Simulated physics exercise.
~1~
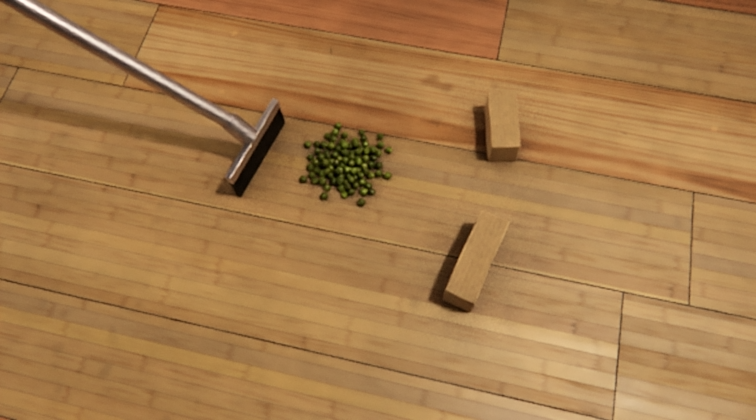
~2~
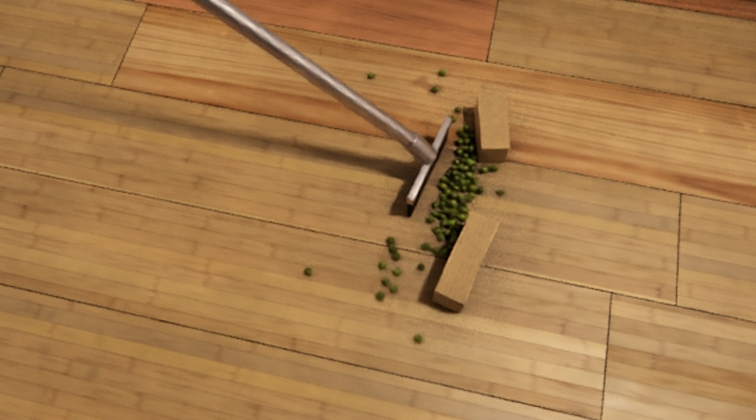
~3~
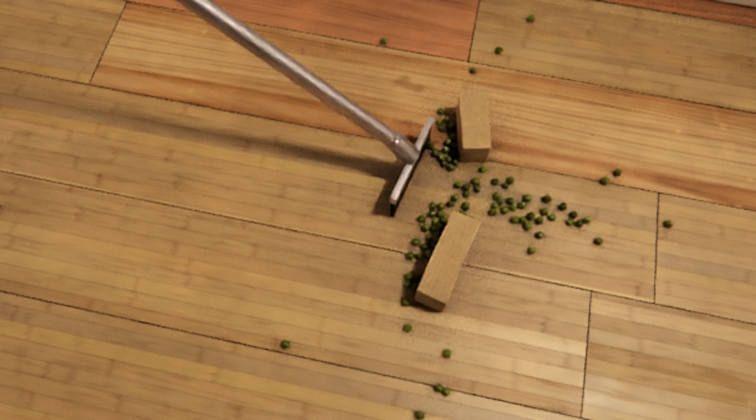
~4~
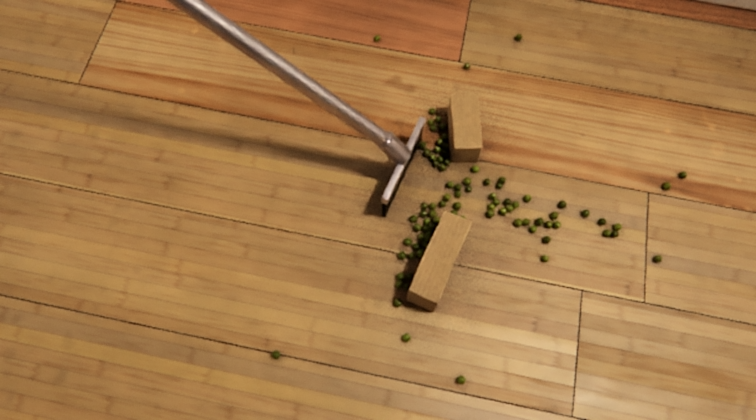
We see a squeegee push a pile of small green olives rightwards across a wooden floor towards two wooden blocks, then stop just short of them. Some olives roll through the gap and scatter beyond, a few stray around the sides, and many remain against the blocks.
